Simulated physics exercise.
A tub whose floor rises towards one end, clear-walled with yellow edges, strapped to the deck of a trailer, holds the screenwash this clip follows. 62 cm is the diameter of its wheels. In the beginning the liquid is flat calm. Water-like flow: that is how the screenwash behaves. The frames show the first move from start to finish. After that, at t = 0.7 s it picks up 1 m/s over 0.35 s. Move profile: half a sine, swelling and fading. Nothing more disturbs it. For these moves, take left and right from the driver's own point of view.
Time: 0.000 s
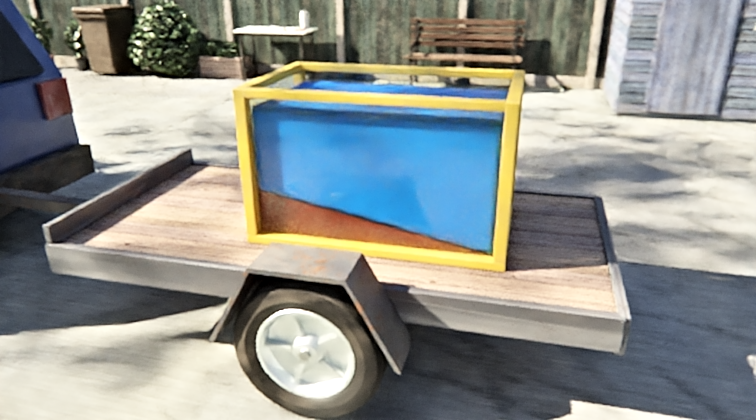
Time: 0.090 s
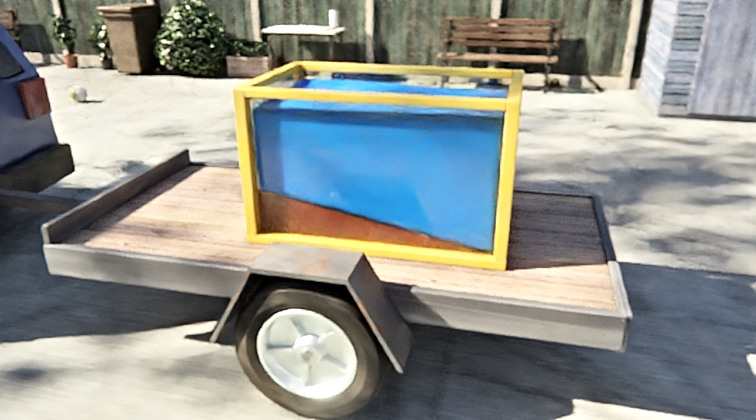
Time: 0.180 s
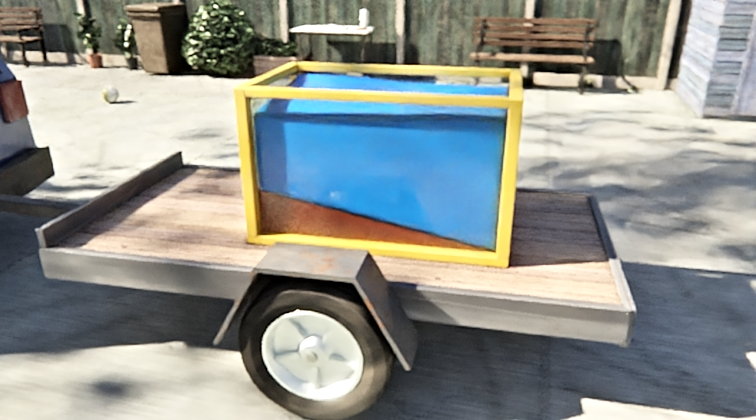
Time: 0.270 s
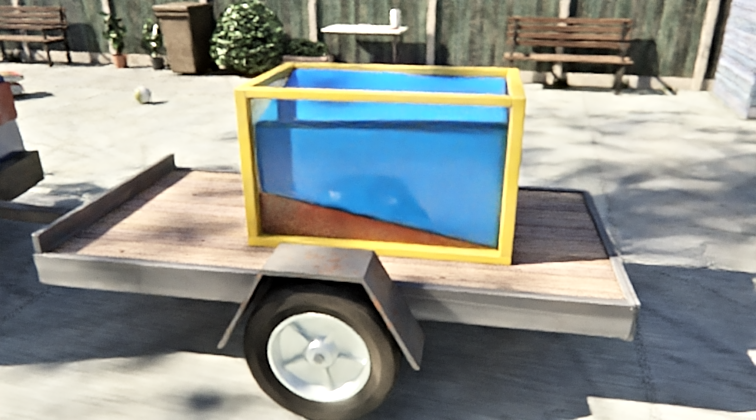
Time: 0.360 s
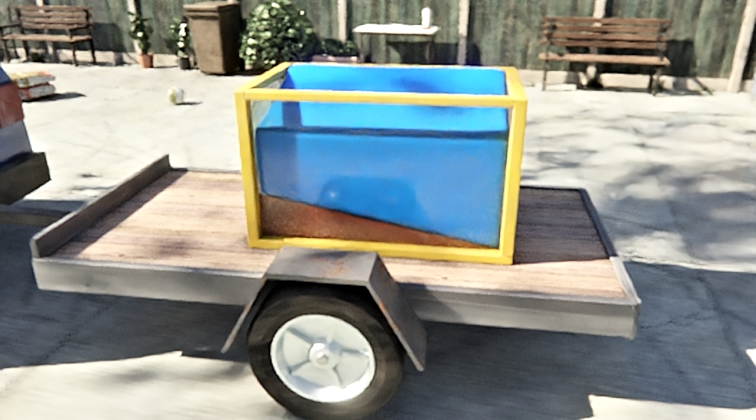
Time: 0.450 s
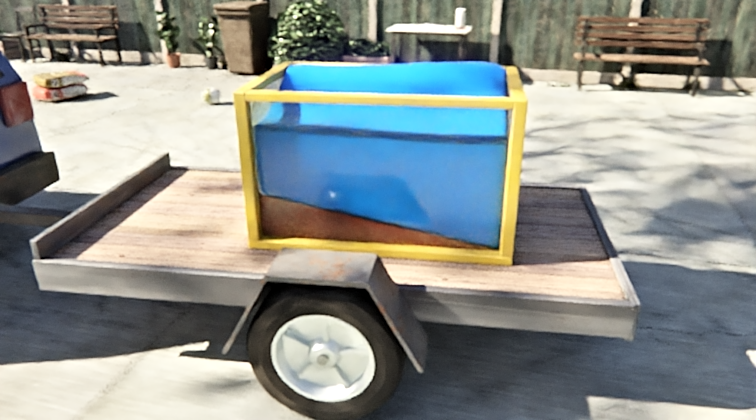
Blue liquid rising up the far side of a yellow-edged clear tub on a flat trailer rolling left behind a vehicle.
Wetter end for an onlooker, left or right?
Right.
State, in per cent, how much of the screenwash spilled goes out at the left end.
10%.
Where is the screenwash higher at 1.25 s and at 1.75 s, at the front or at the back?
Heap position: Aft end, then fore end.
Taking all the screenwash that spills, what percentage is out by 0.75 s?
Around 0 percent of it.
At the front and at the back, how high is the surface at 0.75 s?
Level, front = 58 cm; level, back = 58 cm.
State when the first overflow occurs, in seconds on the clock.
That comes at some 1.2 s.
Then, 0.75 s in, it stands 58 cm high behind and 58 cm in front; all of it is still inside.
Then, 1.25 s in, it stands 73 cm high behind and 44 cm in front; 2 per cent has gone over the right end.
Then, 1.75 s in, it stands 44 cm high behind and 70 cm in front; 6 per cent has gone mostly over the right end, some over the far side.
Then, 4.03 s in, 9 per cent has gone over the right end and the far side, a little elsewhere; the left end has passed 1 per cent and the right end 5.
